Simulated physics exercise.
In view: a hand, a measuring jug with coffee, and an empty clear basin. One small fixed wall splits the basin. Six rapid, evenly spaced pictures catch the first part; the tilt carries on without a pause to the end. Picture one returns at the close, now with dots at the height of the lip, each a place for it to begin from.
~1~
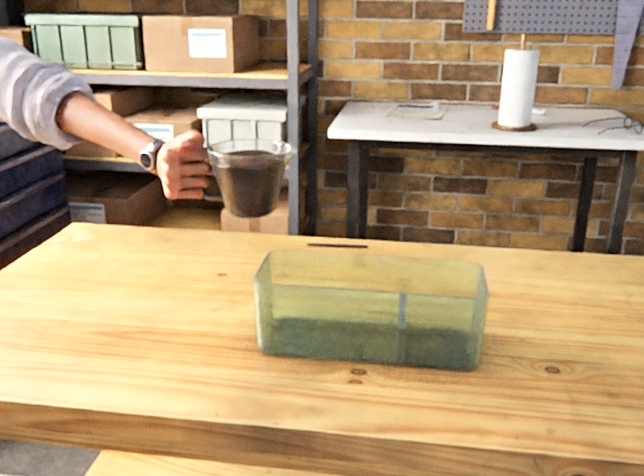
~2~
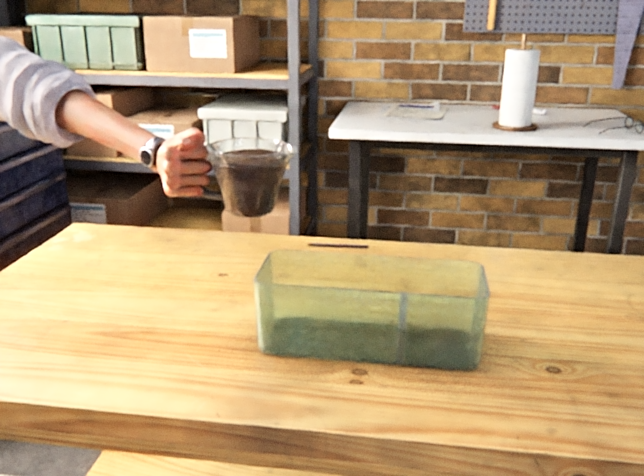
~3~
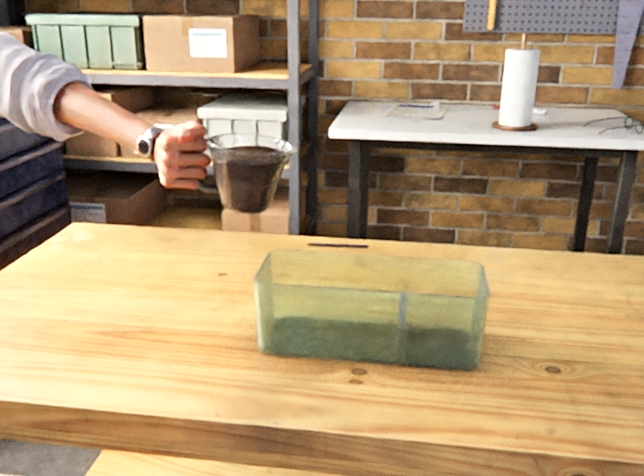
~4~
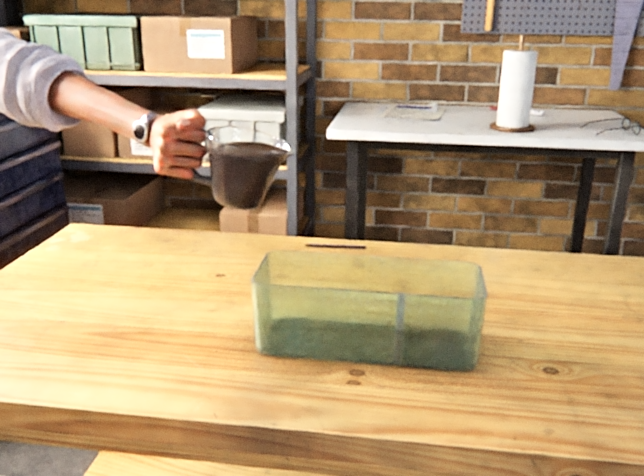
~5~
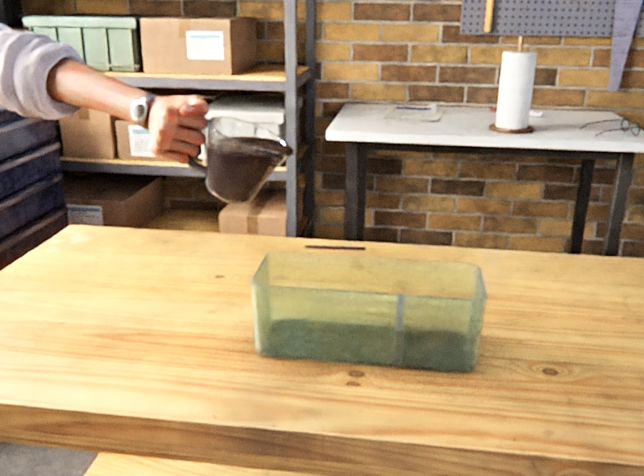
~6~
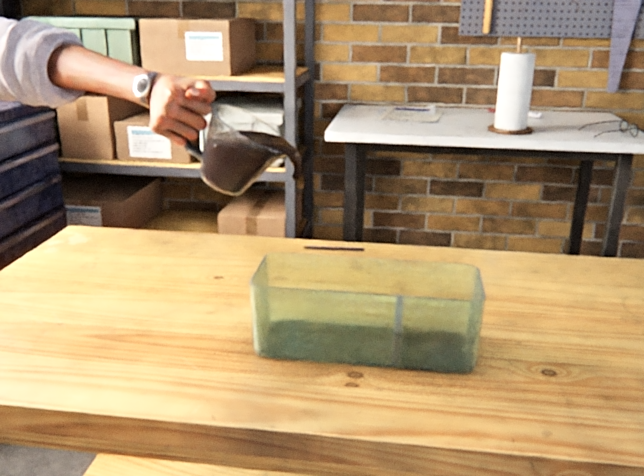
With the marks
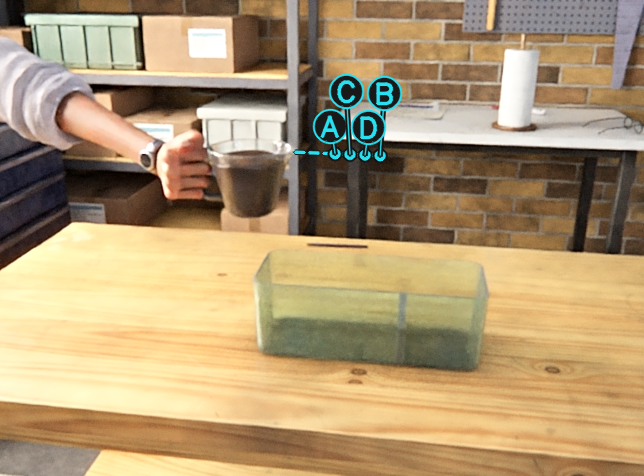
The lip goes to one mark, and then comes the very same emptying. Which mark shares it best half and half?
Take A.
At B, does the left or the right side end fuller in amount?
The right one.
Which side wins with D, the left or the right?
The right side.
On the marked copy, A at (335, 153); B at (380, 155); C at (350, 154); D at (365, 155).
With A, about 55 % ends left of the wall and 42 % right of it.
With B, about 7 % ends left of the wall and 90 % right of it; 4 % is lost outside.
With C, about 15 % ends left of the wall and 84 % right of it.
With D, about 6 % ends left of the wall and 93 % right of it.
